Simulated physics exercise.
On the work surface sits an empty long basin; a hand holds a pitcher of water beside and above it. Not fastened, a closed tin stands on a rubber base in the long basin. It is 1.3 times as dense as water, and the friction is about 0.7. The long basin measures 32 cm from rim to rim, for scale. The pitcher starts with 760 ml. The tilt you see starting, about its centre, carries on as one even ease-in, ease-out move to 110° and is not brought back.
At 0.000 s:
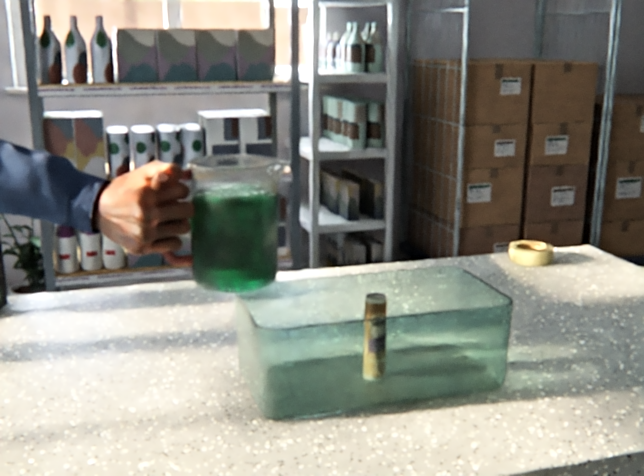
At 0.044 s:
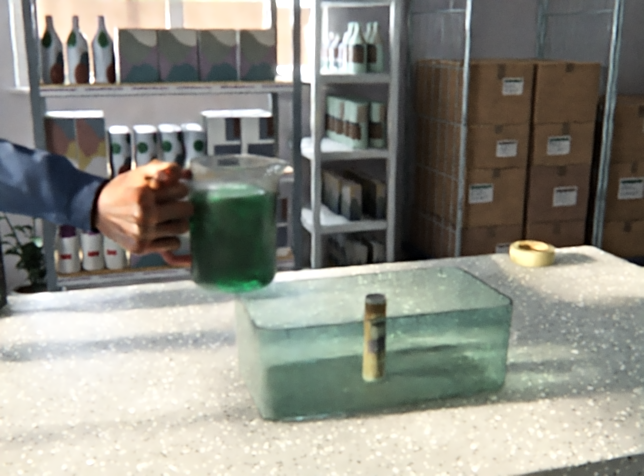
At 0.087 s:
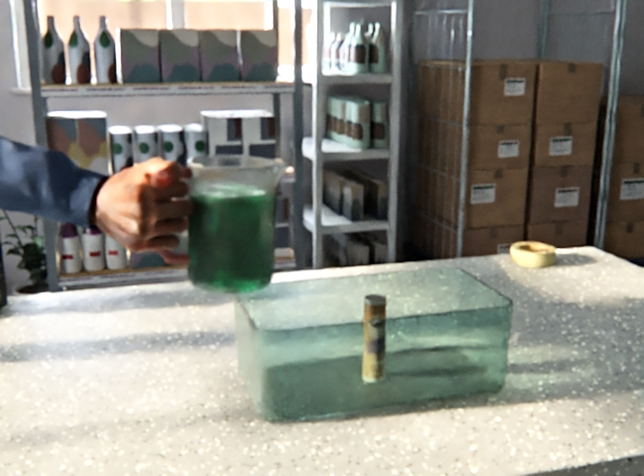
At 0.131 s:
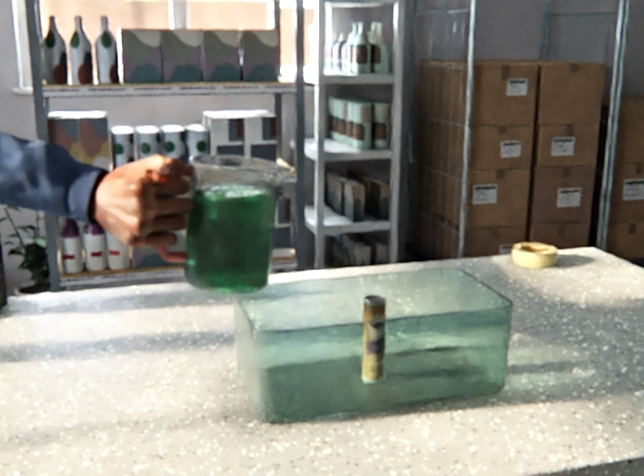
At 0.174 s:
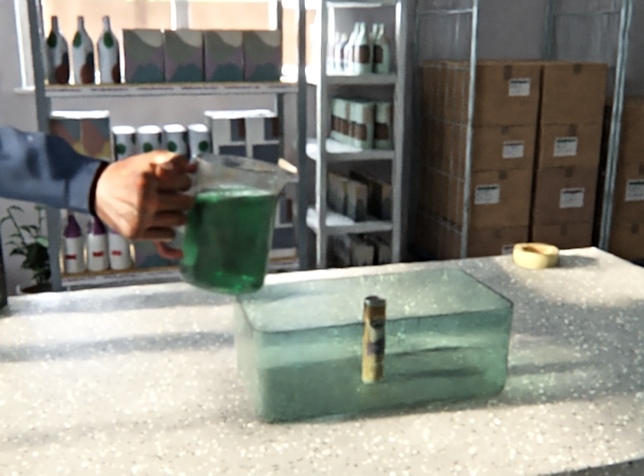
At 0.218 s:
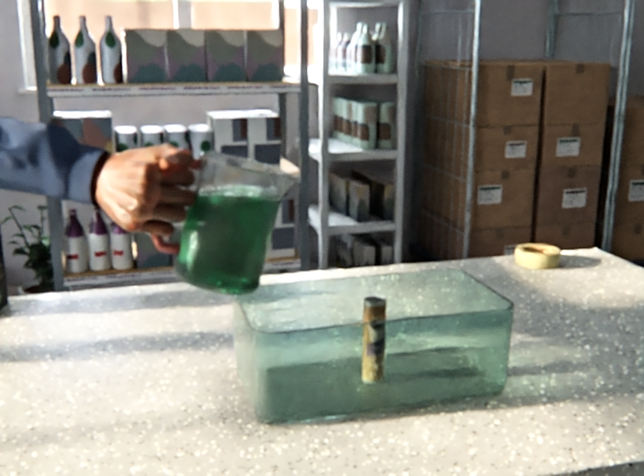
At the start, a hand on the left holds a clear pitcher of green liquid upright beside and above a long greenish see-through basin, where a small closed tin stands. The hand then gradually tilts the pitcher to the right, toward the basin, while the tin stays still.
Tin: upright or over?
Upright.
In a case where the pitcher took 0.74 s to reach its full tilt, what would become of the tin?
Well, the tin simply holds firm.
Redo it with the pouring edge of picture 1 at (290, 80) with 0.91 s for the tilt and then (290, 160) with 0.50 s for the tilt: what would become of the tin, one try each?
Try 1: Tipped over; try 2: Still standing.
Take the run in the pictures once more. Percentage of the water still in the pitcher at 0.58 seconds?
Still held: Roughly 86 % of the total.
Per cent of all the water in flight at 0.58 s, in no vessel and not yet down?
Near 12 in a hundred.
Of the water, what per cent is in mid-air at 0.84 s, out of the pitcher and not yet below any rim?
In-air share: About 14 %.
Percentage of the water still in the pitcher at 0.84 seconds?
32 per cent or so.
Then, 0.58 s in, the tilt is 77° and 87 per cent is still to pour; the tin stands where it began.
Then, 0.84 s in, the tilt is 108° and 31 per cent is still to pour; the tin stands where it began.
Then, 1.11 s in, the tilt is 110° and 3 per cent is still to pour; the tin stands where it began.
Then, 1.41 s in, the tilt is 110° and 0 per cent is still to pour; the tin stands where it began.
Finally, the tin stands where it began.
